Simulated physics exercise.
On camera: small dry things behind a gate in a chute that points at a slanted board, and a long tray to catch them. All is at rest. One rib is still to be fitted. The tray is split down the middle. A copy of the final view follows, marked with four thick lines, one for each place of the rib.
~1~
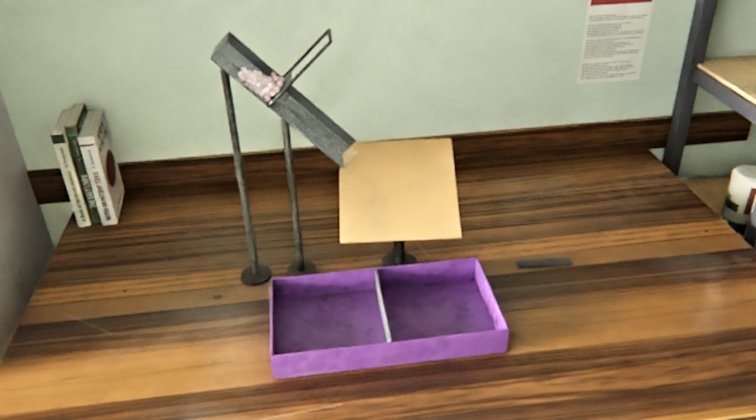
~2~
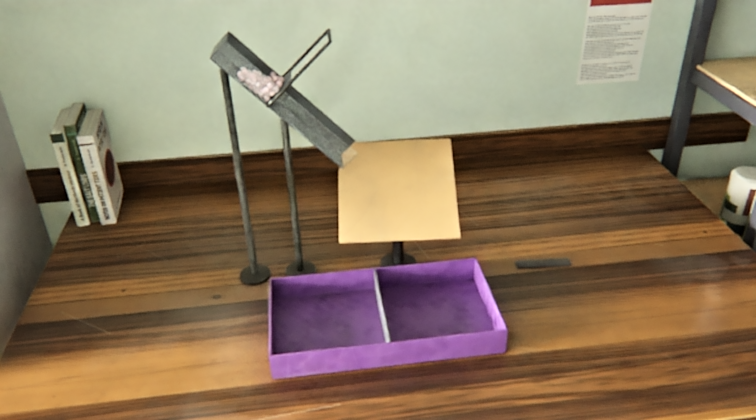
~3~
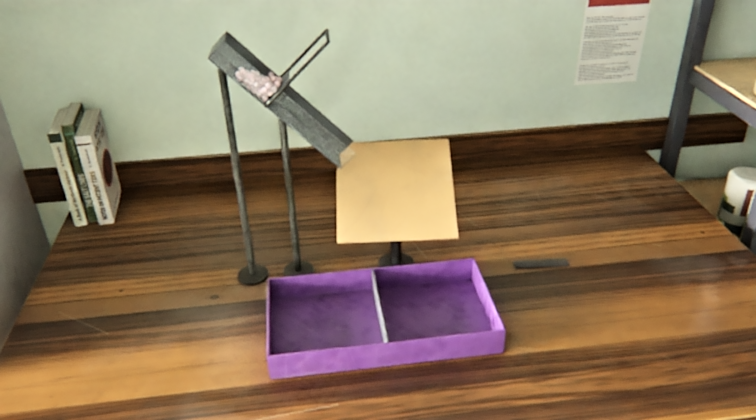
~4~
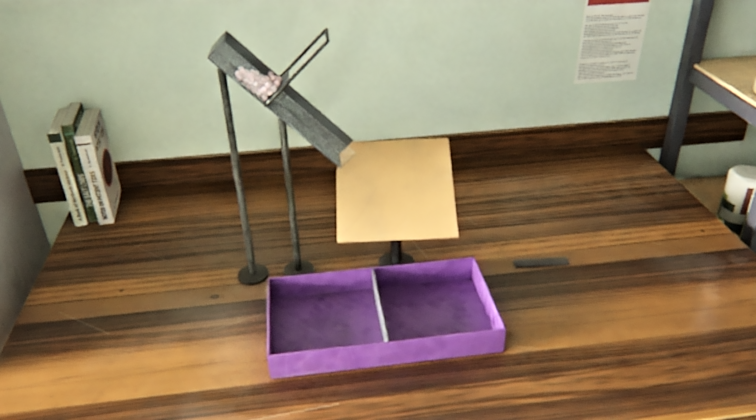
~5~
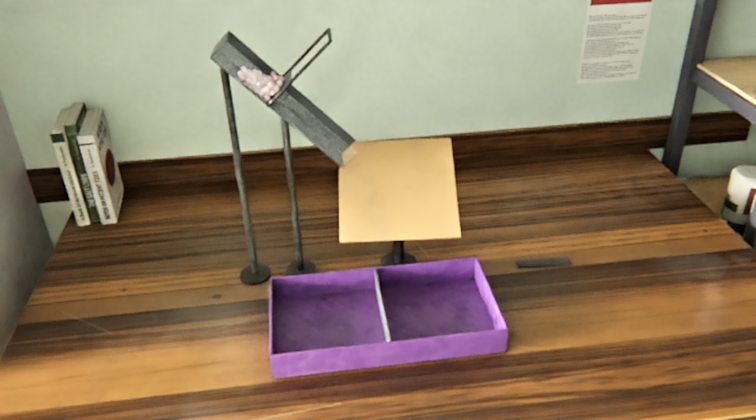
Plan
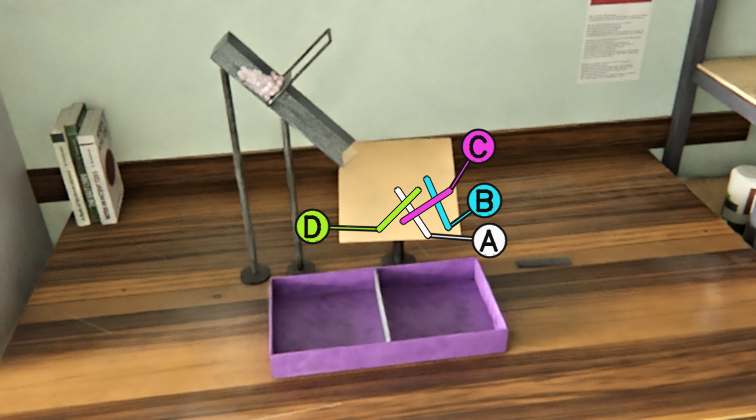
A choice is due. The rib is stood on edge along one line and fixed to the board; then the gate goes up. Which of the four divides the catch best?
Line C does it best.
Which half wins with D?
More lands on the left.
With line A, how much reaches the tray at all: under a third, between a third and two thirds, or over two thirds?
It is between a third and two thirds.
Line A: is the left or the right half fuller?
More lands on the right.
On the marked copy, line A from (397, 190) to (428, 235); line B from (426, 178) to (448, 227); line C from (449, 190) to (403, 221); line D from (418, 190) to (379, 229).
With A, of what is caught, a small share in the left half, the bulk in the right.
With B, of what is caught, a small share in the left half, all but a few in the right.
With C, of what is caught, close to half in the left half, close to half in the right.
With D, of what is caught, the bulk in the left half, a small share in the right.
